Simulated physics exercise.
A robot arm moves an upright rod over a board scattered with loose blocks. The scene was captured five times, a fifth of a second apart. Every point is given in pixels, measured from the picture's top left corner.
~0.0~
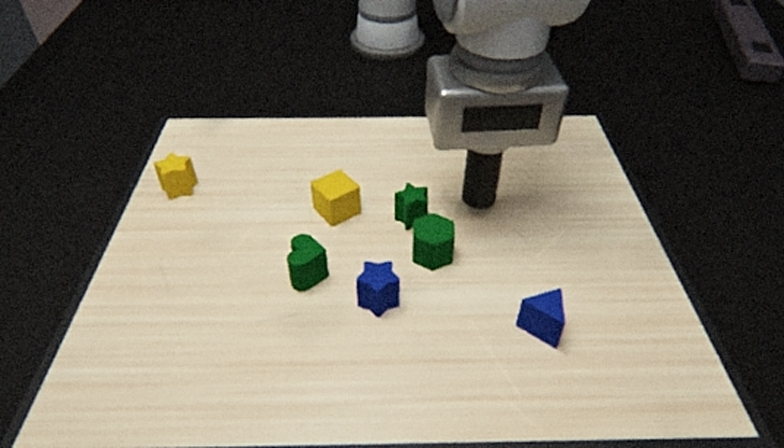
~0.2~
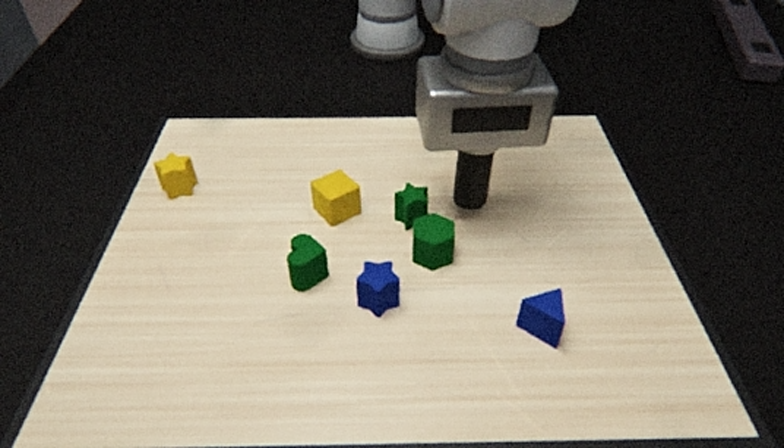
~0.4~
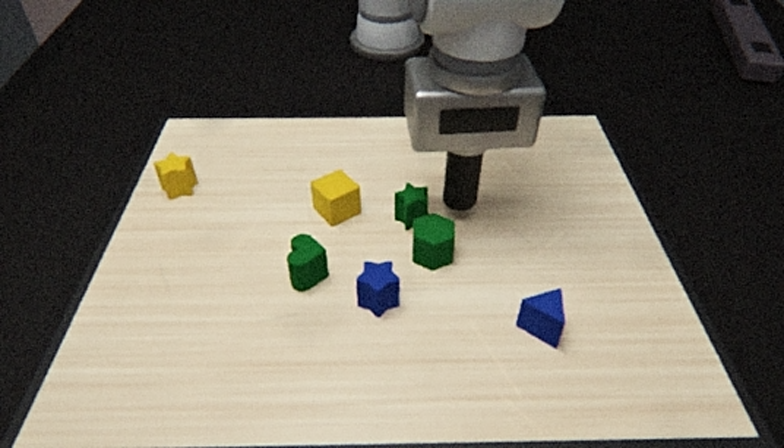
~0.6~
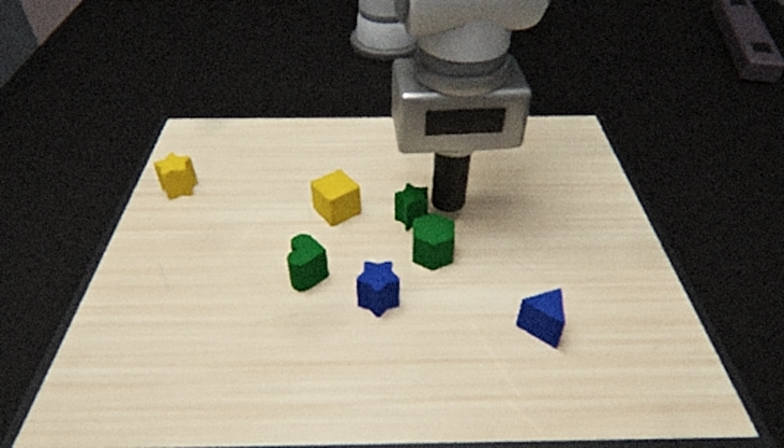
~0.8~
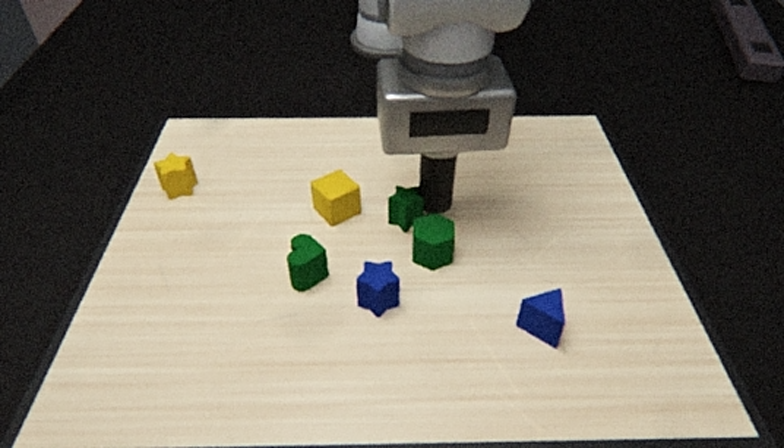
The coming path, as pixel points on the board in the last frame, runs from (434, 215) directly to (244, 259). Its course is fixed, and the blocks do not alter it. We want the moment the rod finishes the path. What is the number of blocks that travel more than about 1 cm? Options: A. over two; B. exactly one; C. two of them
B: Exactly one.
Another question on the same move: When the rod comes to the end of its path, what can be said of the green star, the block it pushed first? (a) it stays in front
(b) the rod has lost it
That would be a.
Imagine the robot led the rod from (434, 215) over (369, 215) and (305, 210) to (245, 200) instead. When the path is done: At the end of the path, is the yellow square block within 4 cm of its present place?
No.
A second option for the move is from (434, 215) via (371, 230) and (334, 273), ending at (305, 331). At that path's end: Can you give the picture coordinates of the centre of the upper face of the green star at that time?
Expect it around (309, 223).
What follows on the original path. One third of the way, rod at (373, 217); green star at (342, 208).
Two thirds of the way, rod at (308, 232); green star at (274, 223).
At the end, rod at (241, 247); yellow square block still; green star at (203, 239).
